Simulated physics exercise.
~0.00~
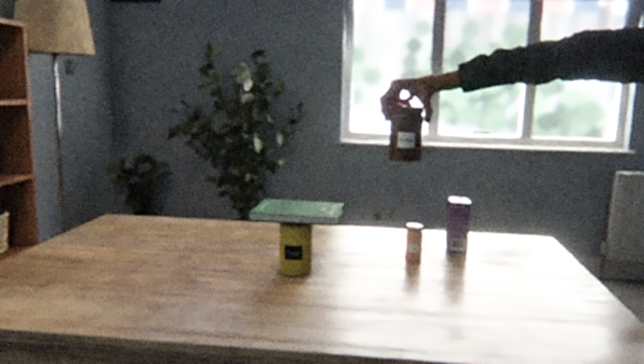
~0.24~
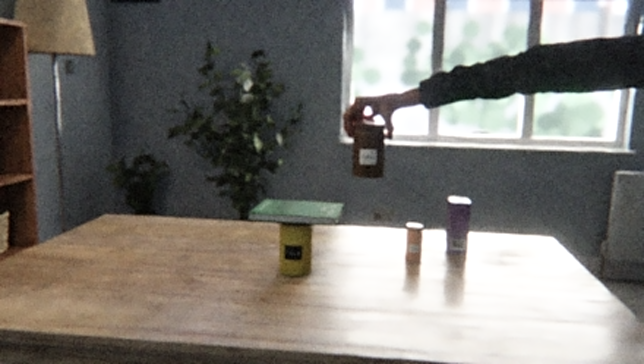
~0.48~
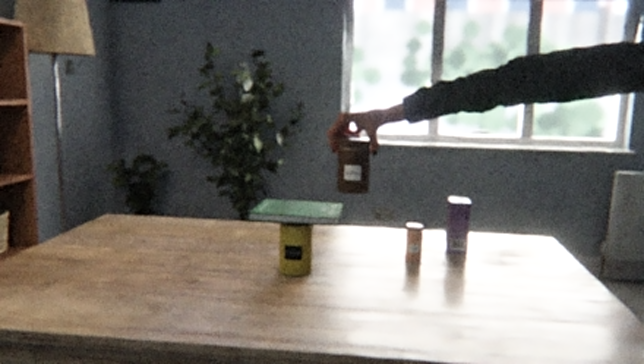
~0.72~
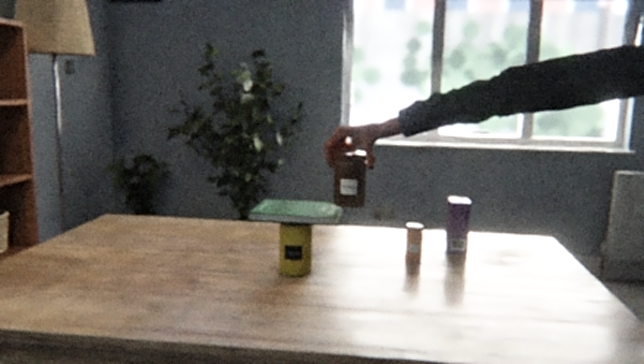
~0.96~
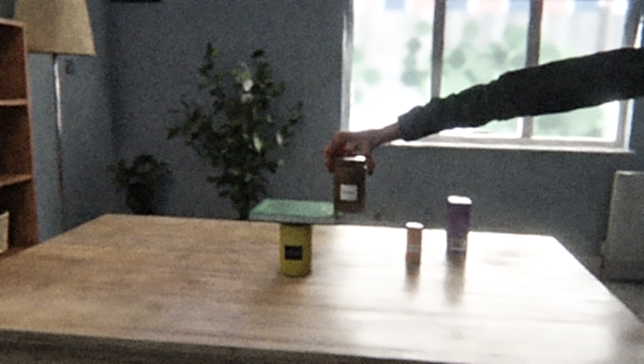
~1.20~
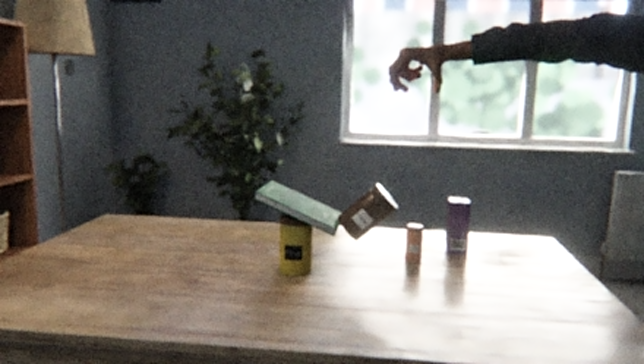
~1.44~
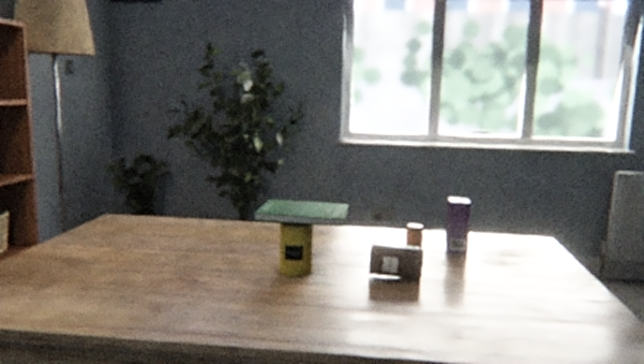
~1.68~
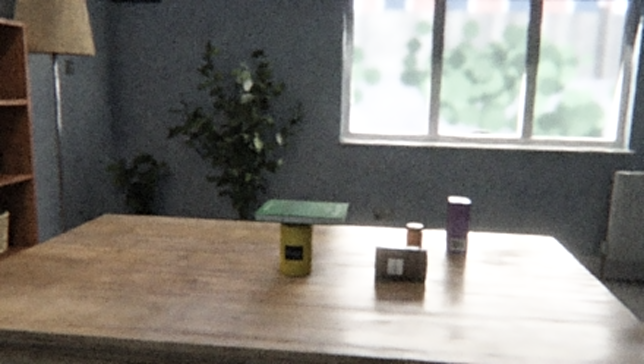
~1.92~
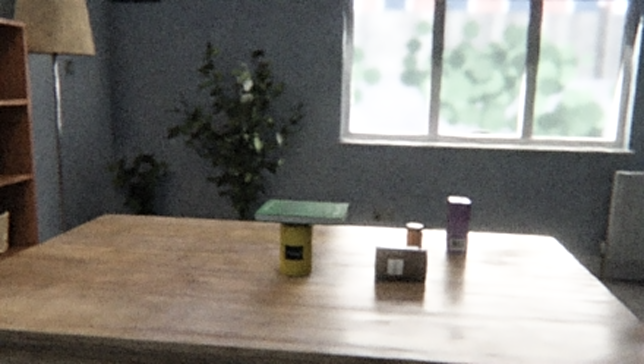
Brown jar lowered by a hand onto the edge of a green book balanced on a yellow jar, tipping it, falling onto its side on the table.
